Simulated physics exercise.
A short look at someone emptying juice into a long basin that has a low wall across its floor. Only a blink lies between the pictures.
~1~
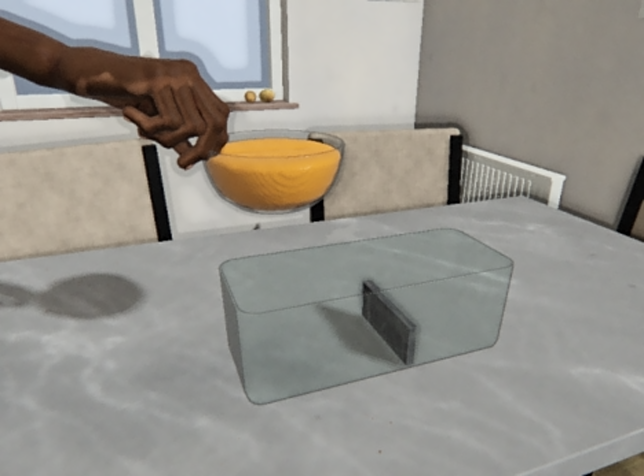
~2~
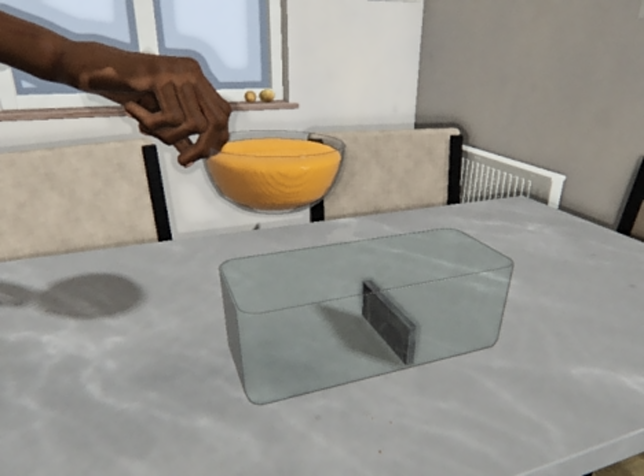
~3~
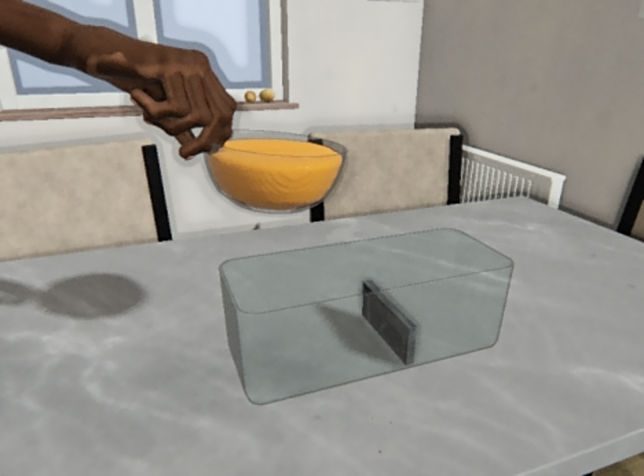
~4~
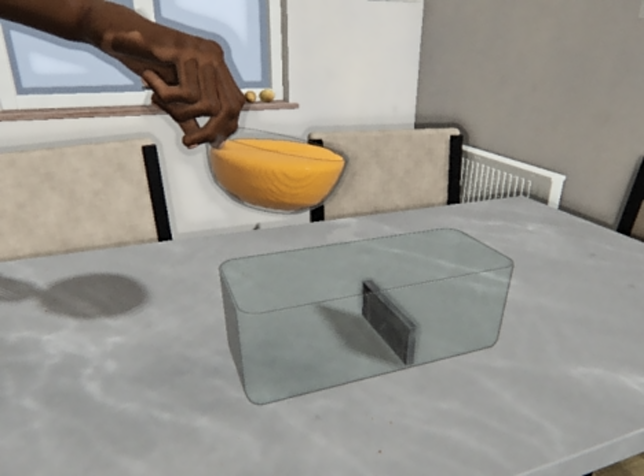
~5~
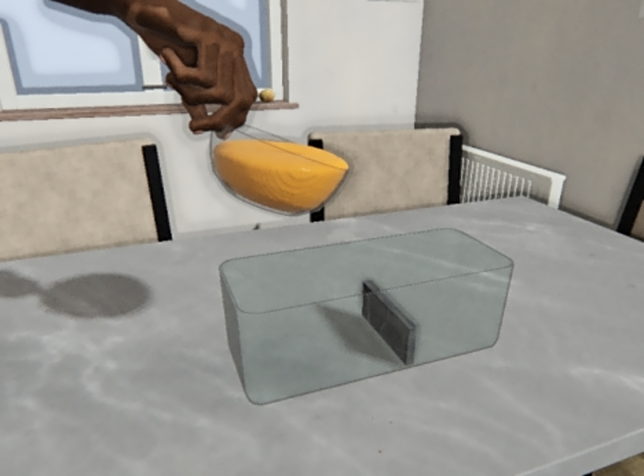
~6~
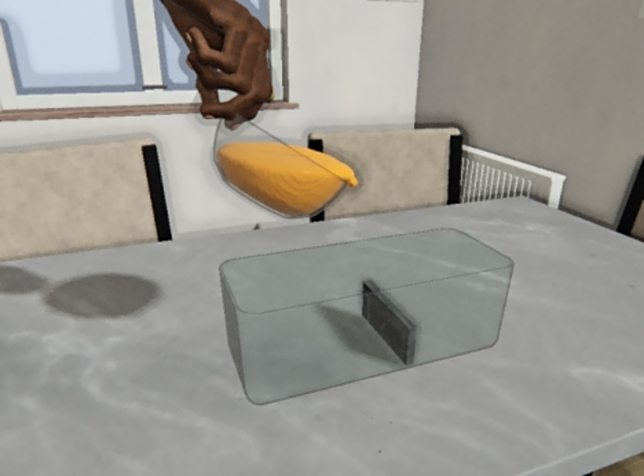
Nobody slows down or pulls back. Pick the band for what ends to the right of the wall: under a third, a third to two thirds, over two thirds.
In the end under a third is right of the wall.
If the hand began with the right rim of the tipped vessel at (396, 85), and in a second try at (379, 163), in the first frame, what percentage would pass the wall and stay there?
About 80 and 60 per cent.
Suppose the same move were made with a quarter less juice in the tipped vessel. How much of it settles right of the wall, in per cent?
Near 5 %.
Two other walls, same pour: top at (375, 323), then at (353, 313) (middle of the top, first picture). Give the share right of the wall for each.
First some 40, then 70 per cent.
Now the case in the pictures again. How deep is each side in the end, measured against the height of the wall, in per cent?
Some 40 per cent left and 10 right.
A moment on, the tilt is 94° and 12 per cent is still to pour, 40 is left of the wall and 8 right of it.
Next, the tilt is 99° and 1 per cent is still to pour, 83 is left of the wall and 12 right of it.
Then the tilt is 99° and 0 per cent is still to pour, 79 is left of the wall and 14 right of it.
Later the tilt is 99° and 0 per cent is still to pour, 79 is left of the wall and 15 right of it.
Finally, 79 per cent lies left of the wall, 15 right of it and 6 outside.
